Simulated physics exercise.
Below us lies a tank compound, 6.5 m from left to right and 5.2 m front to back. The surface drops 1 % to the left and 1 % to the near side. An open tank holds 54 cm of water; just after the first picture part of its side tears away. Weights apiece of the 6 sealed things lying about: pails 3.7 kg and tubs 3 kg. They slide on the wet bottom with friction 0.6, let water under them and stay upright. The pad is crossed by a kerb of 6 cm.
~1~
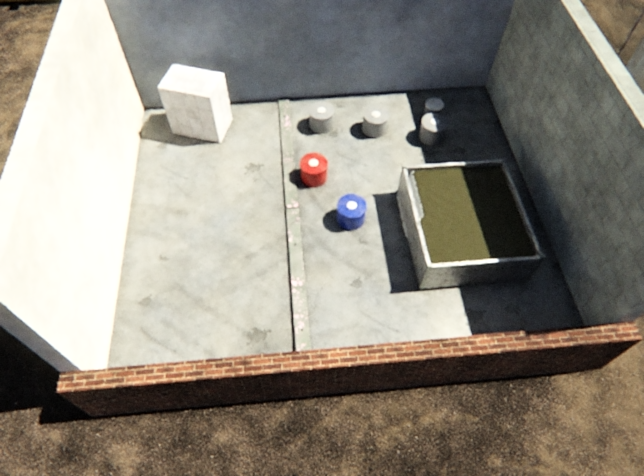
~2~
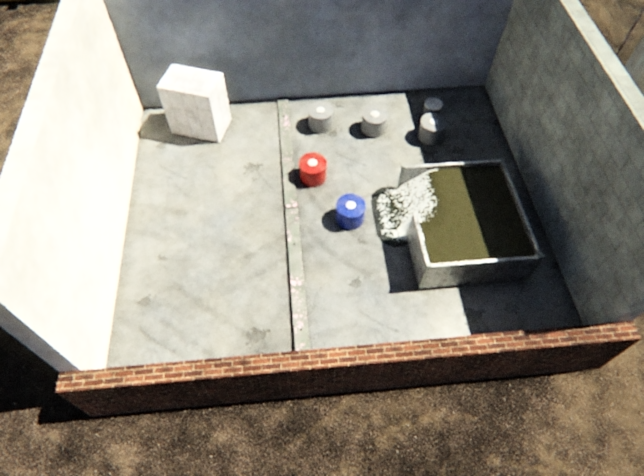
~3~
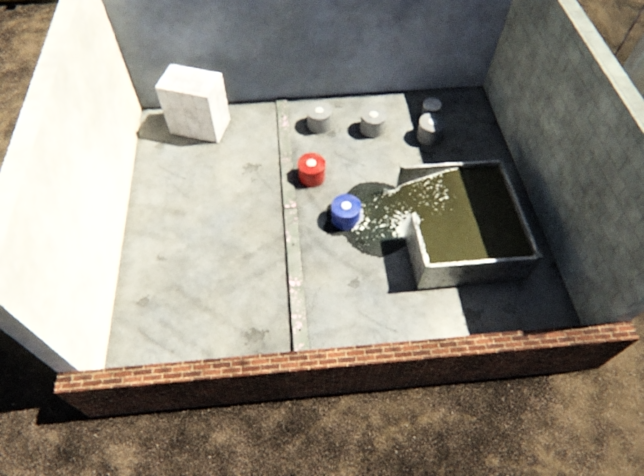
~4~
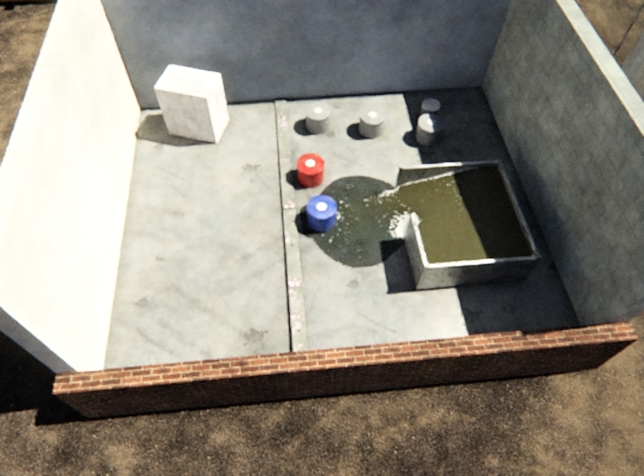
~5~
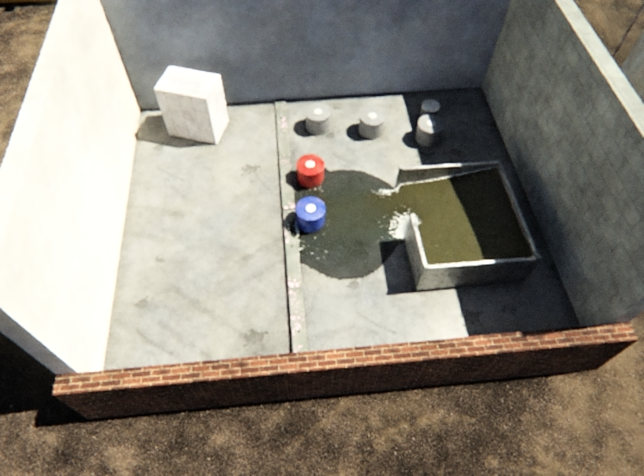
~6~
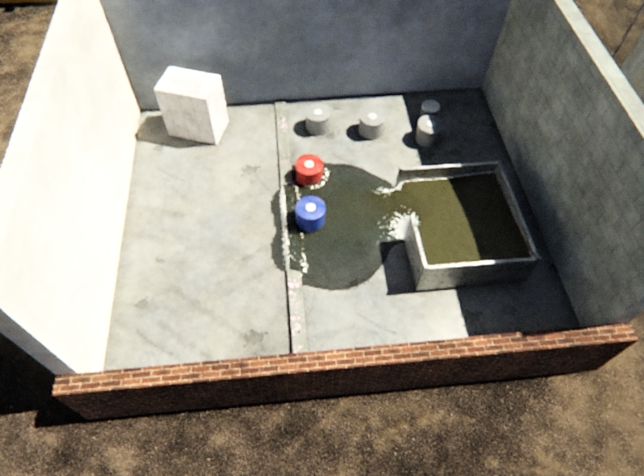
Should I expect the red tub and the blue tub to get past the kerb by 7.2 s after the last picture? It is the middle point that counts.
Red tub is held back, blue tub gets past.
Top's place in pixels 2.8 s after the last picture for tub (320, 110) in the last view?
Near (350, 96).
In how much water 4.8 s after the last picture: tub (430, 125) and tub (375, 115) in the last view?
Roughly 1 and 2 cm.
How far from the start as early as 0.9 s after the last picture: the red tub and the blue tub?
About 80 and 120 cm.
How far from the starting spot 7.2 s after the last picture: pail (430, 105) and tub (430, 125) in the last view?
In that order: 0 cm, 0 cm.
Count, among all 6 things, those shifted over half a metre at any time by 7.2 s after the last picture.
I count 3.
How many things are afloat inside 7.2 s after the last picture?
3 of them.
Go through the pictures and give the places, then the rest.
The first frame shows the red tub at (314, 163), on the bottom; the blue tub at (352, 205) rests on the ground; water covers 2.5 m2; 0 of 6 have shifted.
The second frame shows the red tub at (313, 163), on the bottom; the blue tub at (351, 205) rests on the ground; 3.0 m2 under water; 0 of 6 have shifted.
The third frame shows the red tub at (312, 163), on the bottom; the blue tub at (347, 206) rests on the ground, 5 cm from its start; 3.5 m2 under water; 1 of 6 have shifted.
The fourth frame shows the red tub at (311, 164), on the bottom; the blue tub at (322, 207), on the bottom, 41 cm from its start; 4.4 m2 under water; 1 of 6 have shifted.
The fifth frame shows the red tub at (310, 164) rests on the ground; the blue tub at (311, 208), on the bottom, 58 cm from its start; water covers 5.2 m2; 1 of 6 have shifted.
The sixth frame shows the red tub at (309, 164) rests on the ground; the blue tub at (311, 208) floats, 58 cm from its start; 6.1 m2 under water; 1 of 6 have shifted.
Then, 0.9 s after the last picture the red tub is near (301, 127), 0.8 m from its start, aground; the blue tub is near (264, 214), 1.3 m from its start, afloat; 1 of 6 are over the mark; 1 afloat.
Then, 2.8 s after the last picture the red tub is near (315, 98), 1.6 m from its start, afloat; the blue tub is near (126, 255), 3.3 m from its start, afloat; 1 of 6 are over the mark; 3 afloat.
Then, 4.8 s after the last picture the red tub is near (364, 107), 1.6 m from its start, afloat; the blue tub is near (125, 302), 3.4 m from its start, afloat; 1 of 6 are over the mark; 2 afloat.
Then, 7.2 s after the last picture the red tub is near (376, 113), 1.6 m from its start, afloat; the blue tub is near (194, 331), 2.9 m from its start, afloat; 1 of 6 are over the mark; 3 afloat.
